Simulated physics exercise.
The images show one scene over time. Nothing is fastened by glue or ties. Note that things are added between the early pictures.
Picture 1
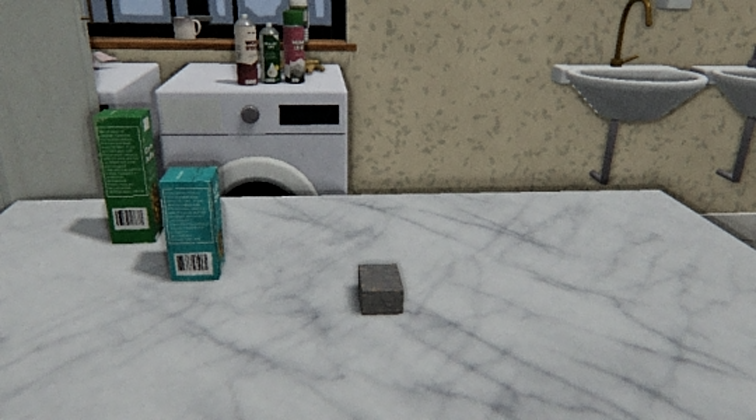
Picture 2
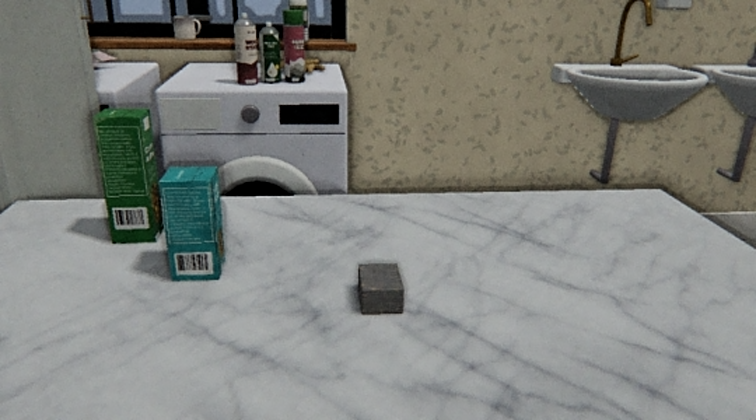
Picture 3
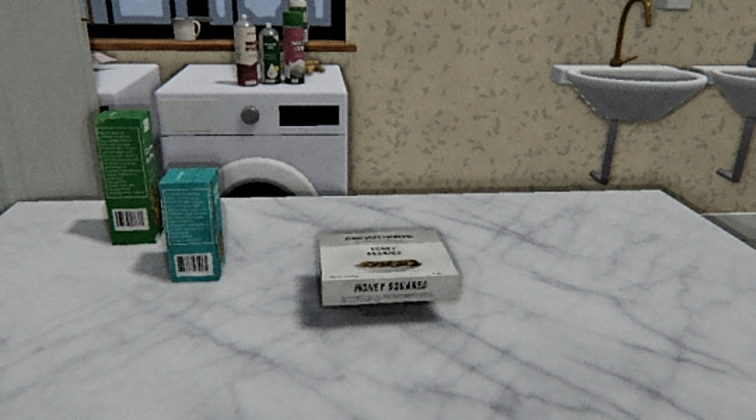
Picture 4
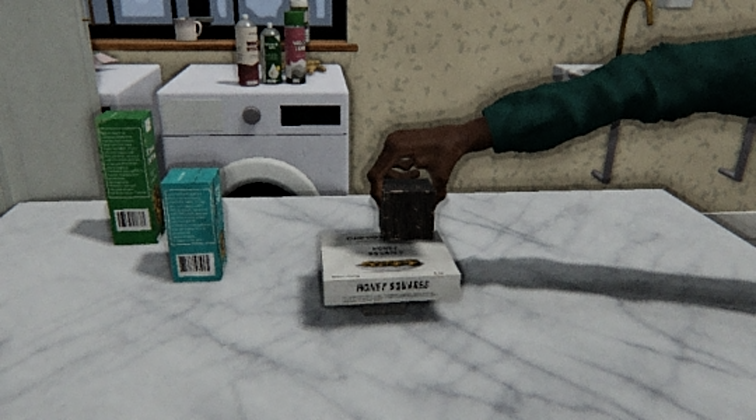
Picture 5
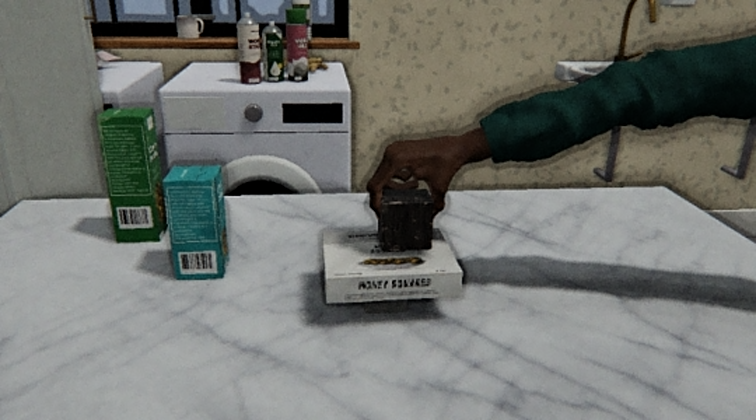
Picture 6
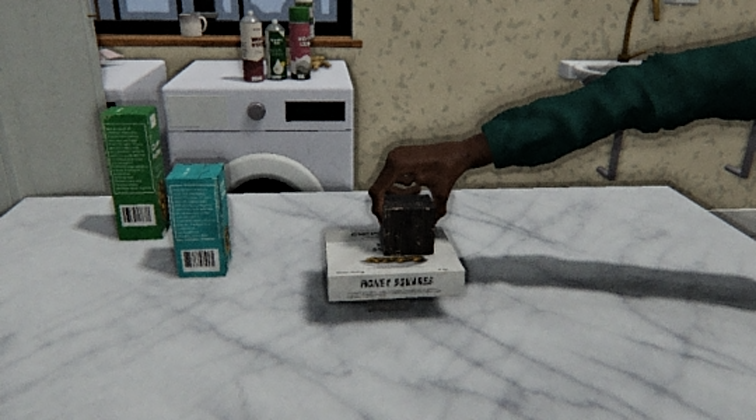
A white packet appears over a small grey block, then a hand lowers a black block onto it.
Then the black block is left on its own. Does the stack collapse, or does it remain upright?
It remains upright.
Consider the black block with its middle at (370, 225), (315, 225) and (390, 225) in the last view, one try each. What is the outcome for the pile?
Lab note - try 1: No collapse; try 2: Collapse; try 3: No collapse.
Then, 0.70 s after the last picture, nothing has stirred.
Then, 1.60 s after the last picture, black block resting near (408, 226).
At rest, all 5 in place. Seen from the same camera at the end, black block near (409, 226). The pile holds.
